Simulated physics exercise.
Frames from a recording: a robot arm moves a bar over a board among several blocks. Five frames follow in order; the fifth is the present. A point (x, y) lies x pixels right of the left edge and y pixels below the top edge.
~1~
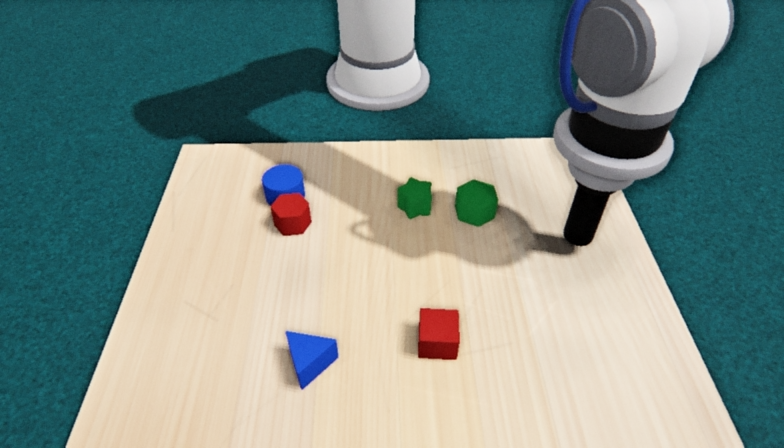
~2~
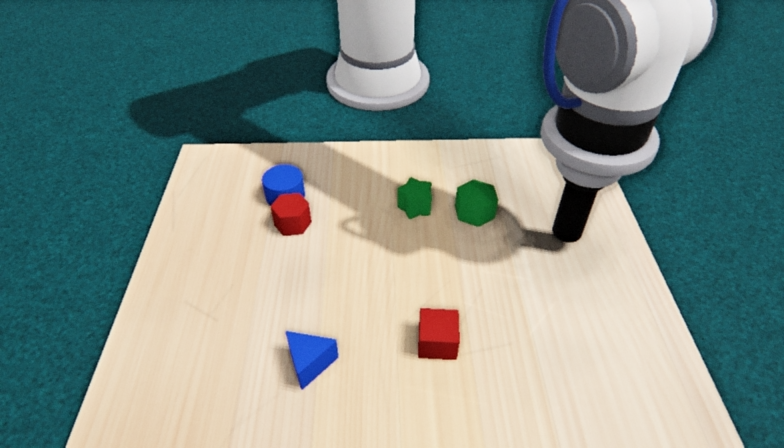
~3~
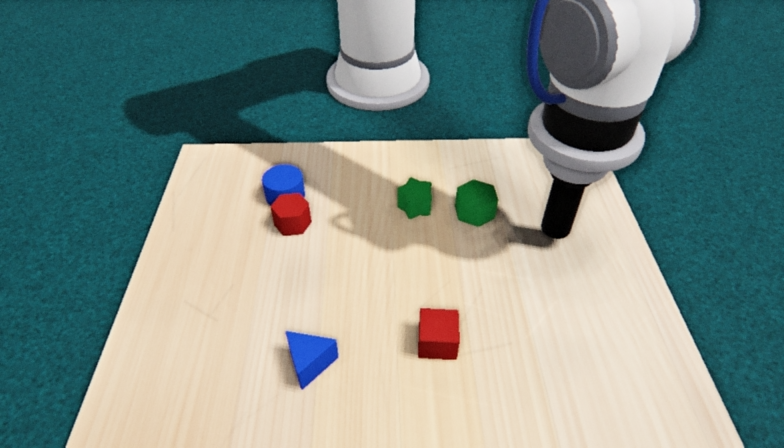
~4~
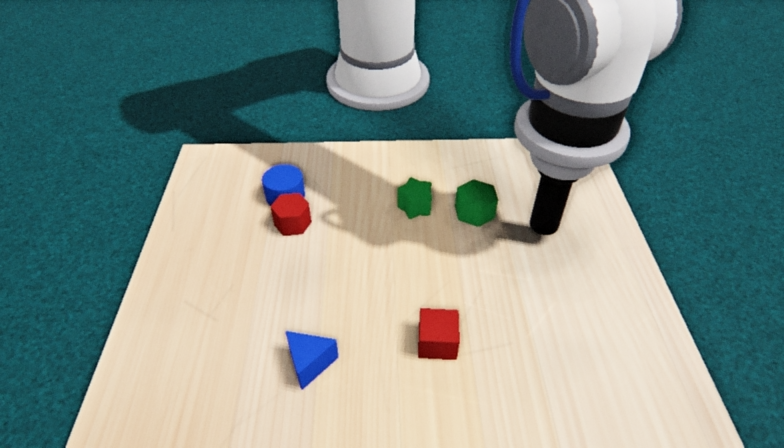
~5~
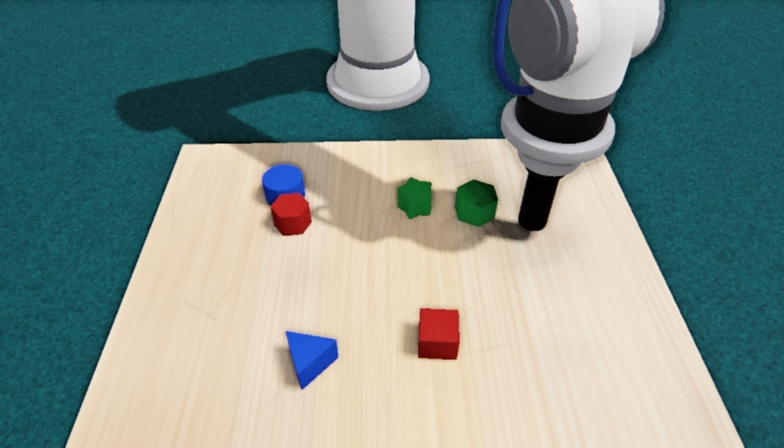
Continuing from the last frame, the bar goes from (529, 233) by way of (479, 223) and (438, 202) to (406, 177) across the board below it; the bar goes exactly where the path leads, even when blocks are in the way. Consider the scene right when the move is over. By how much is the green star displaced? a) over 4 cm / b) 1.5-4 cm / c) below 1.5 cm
Option b.
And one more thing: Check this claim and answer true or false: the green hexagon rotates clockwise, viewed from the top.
The statement is correct.
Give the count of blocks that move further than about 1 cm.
Put simply, two blocks are moved more than 1 cm.
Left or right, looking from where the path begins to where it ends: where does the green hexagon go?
Facing from start to end, it shifts right.
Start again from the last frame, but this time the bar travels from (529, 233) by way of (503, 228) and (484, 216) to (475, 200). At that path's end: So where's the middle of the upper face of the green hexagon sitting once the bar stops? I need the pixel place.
By then it is at (446, 174).
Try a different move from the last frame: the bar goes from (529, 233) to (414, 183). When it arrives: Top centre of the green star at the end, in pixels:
At the end it should sit near (380, 191).
On the path given first. One third of the way, bar (480, 212); green hexagon (457, 185), turned 15° clockwise.
Two thirds of the way, bar (438, 191); green star (407, 185), turned 50° anticlockwise; green hexagon (425, 162), turned 30° clockwise.
At the end, bar (406, 167); green star (397, 181), turned 105° anticlockwise; green hexagon (403, 138), turned 50° clockwise.
